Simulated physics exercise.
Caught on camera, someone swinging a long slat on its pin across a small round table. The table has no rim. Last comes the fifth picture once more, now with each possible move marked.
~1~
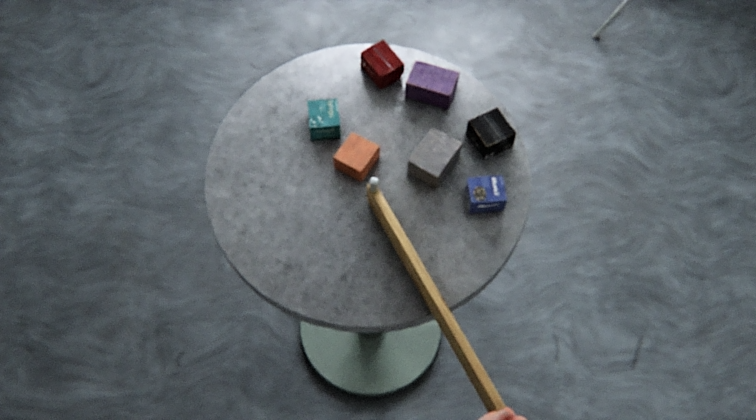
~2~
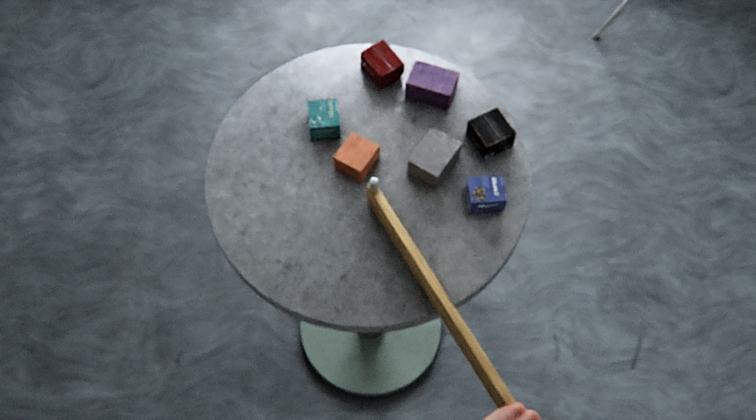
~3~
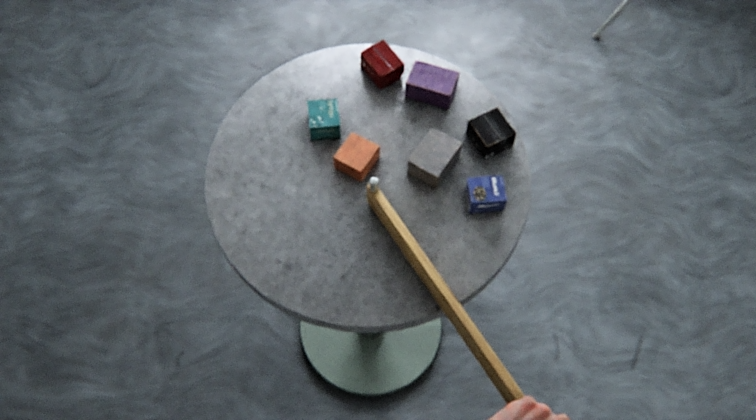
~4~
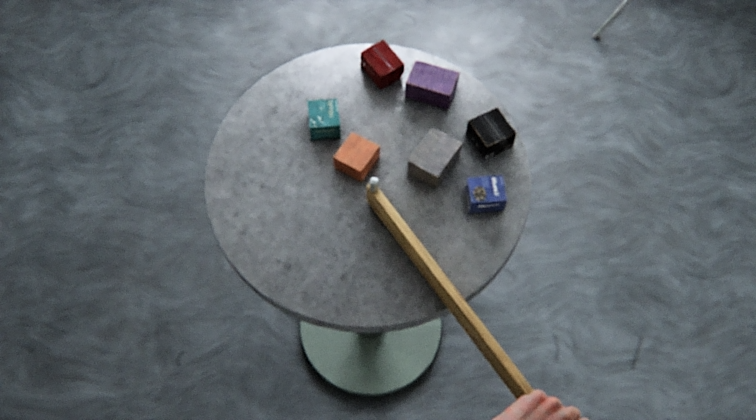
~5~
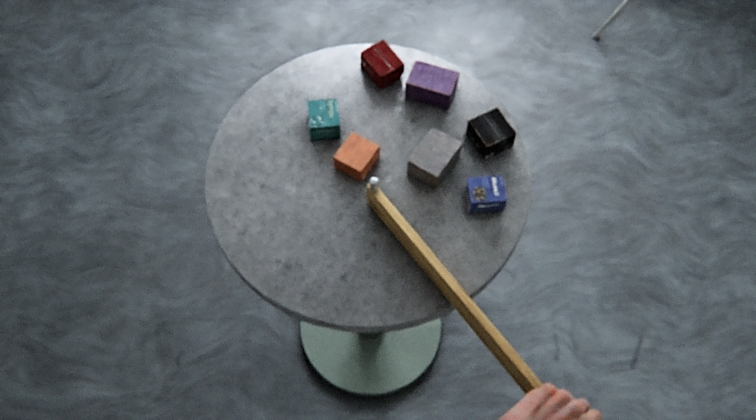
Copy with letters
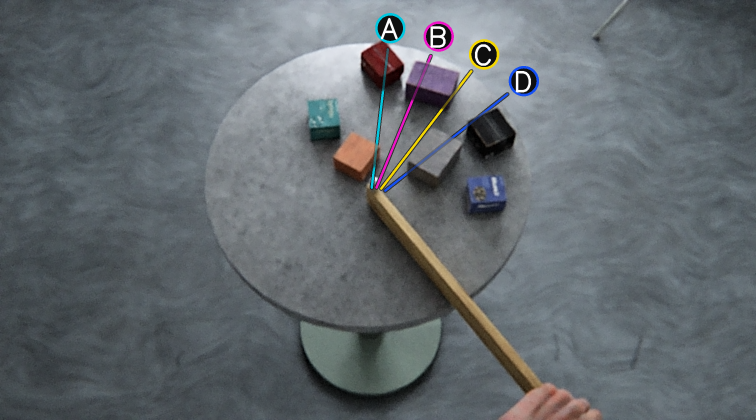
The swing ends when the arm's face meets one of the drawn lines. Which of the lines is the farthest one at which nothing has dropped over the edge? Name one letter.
B.
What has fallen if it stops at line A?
The red box goes over.
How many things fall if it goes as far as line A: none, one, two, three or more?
By then, one.
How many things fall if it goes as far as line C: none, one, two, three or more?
The count is none.
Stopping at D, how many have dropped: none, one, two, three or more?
The count is none.
On the marked copy, A at (380, 115); B at (405, 119); C at (428, 128); D at (448, 141).
With B. Early on, arm (477, 204); black box (491, 133); red box (382, 65).
Further on, arm (456, 138); black box (483, 105); blue packet (451, 131).
At the end, arm (408, 108); red box (328, 47); purple block (365, 61); nothing has fallen.
As for the rest, A drops the red box; C is safe but short; D is safe but short.
